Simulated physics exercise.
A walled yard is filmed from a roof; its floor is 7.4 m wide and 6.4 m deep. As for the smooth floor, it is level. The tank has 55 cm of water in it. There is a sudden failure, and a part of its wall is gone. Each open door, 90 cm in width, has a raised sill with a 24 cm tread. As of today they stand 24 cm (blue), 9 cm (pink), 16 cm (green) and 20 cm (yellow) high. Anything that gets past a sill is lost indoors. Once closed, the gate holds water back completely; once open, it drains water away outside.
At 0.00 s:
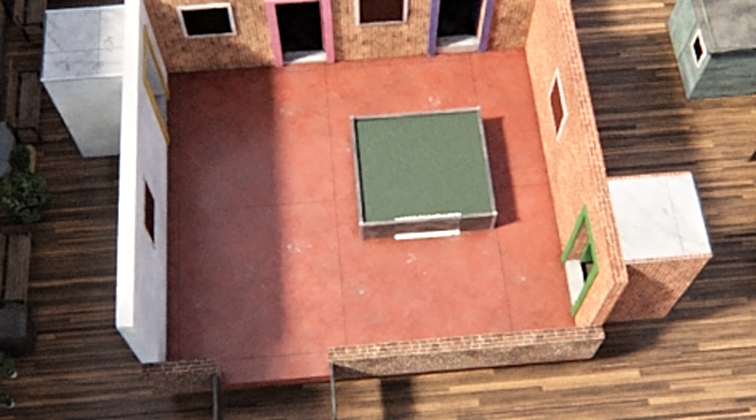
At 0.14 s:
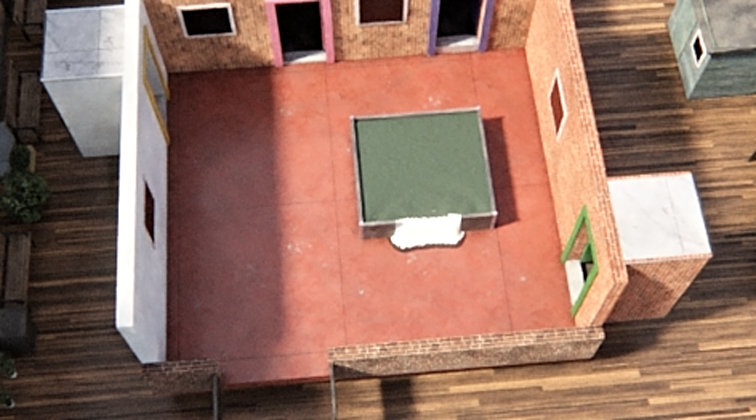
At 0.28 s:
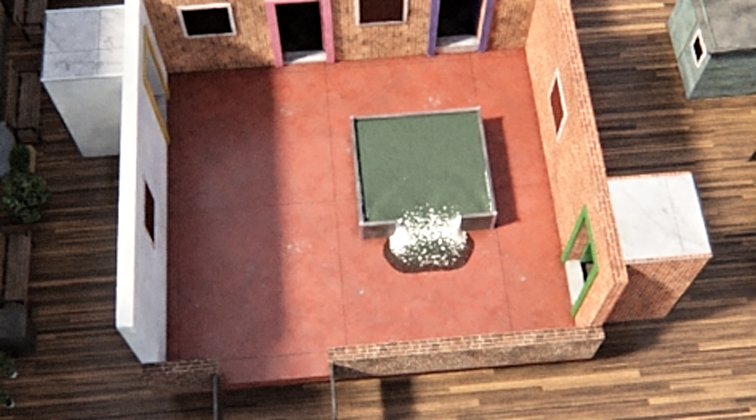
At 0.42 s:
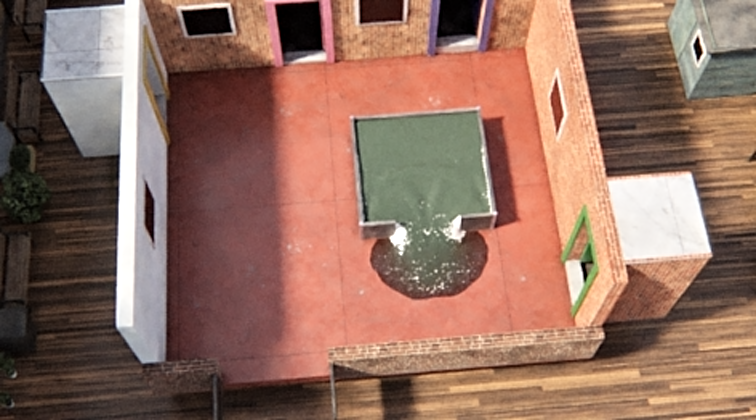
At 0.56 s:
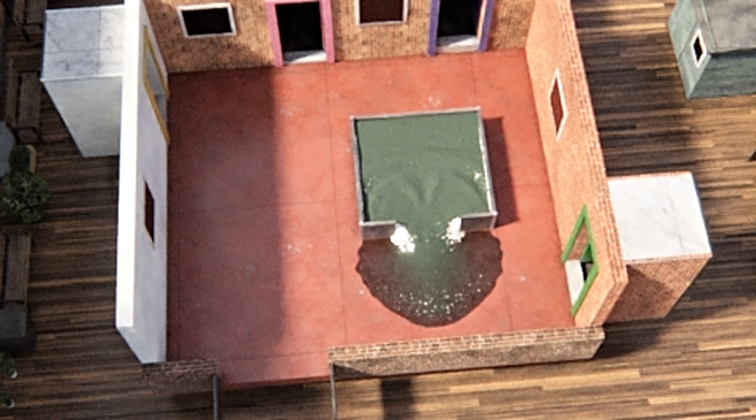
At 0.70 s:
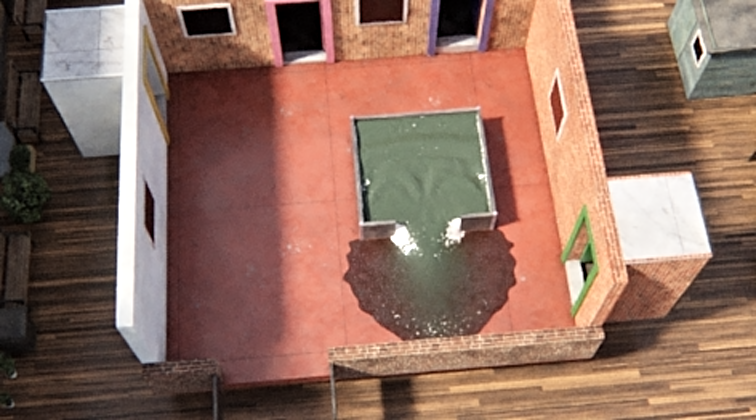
We see a tank of green water standing on the red floor of a walled yard; part of its near side gives way, and foaming water pours through the gap, spreading across the floor in a widening dark patch.
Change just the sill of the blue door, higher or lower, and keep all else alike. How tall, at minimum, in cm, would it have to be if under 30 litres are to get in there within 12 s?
It would need to be about 7 cm tall.
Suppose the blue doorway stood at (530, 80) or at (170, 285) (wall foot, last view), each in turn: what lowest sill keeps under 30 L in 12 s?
Minimums: About 8.5 cm and 6.5 cm.
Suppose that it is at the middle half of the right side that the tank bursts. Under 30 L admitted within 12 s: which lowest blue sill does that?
In that case you'd want it roughly 11.0 cm high.
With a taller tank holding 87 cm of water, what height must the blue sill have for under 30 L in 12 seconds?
I'd go with near 14.5 cm then.
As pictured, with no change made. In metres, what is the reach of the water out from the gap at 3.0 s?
About 5.4 m.
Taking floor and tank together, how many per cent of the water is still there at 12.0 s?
Around 90 in a hundred parts remain.
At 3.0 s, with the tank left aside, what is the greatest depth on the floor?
About 32 cm at most.
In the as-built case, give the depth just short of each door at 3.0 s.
Depths in cm: Blue 0, pink 0, green 18, yellow 0.
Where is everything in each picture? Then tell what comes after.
The tank at (422, 167) is whole and still, 55 cm deep; the blue door at (460, 23) is dry, in the first frame.
The front is at (398, 248), 0.3 m from the gap at (427, 227); 0.3 m2 of floor is wet, 55 cm left at the back, in the second frame.
Water pours out at (427, 228) and has run 0.7 m, to (404, 268); about 10 cm deep outside, 55 cm at the back, in the third frame.
The gap is at (427, 228), the front 1.2 m out at (413, 295); the back of the tank holds 55 cm, in the fourth frame.
The front is at (423, 322), 1.8 m from the gap at (427, 228); 3.1 m2 of floor is wet, 55 cm left at the back, in the fifth frame.
Water pours out at (427, 227) and has run 2.4 m, to a hidden place; about 5 cm deep outside, 53 cm at the back; the blue door at (460, 23), 4.1 m from the gap, is still 4.1 m from the nearest water, in the sixth frame.
After 1.4 s water covers 15 % of the floor, deepest (32 cm) near (427, 242); it has not reached the blue door.
After 3.0 s water covers 35 % of the floor, deepest (32 cm) near (569, 342); it has not reached the blue door.
After 12.0 s water covers 95 % of the floor, deepest (10 cm) near (329, 95); 8 cm at the blue door, 0 litres in over its 24 cm sill.
At the blue door as built, the water arrived by 5.2 s and peaked near 10 cm at 8.6 s.
Run again over the same 12 s with other heights there, 45 litres in over 6 cm, 17 litres over 8 cm. The limit of 30 litres is kept from about 7 cm up.
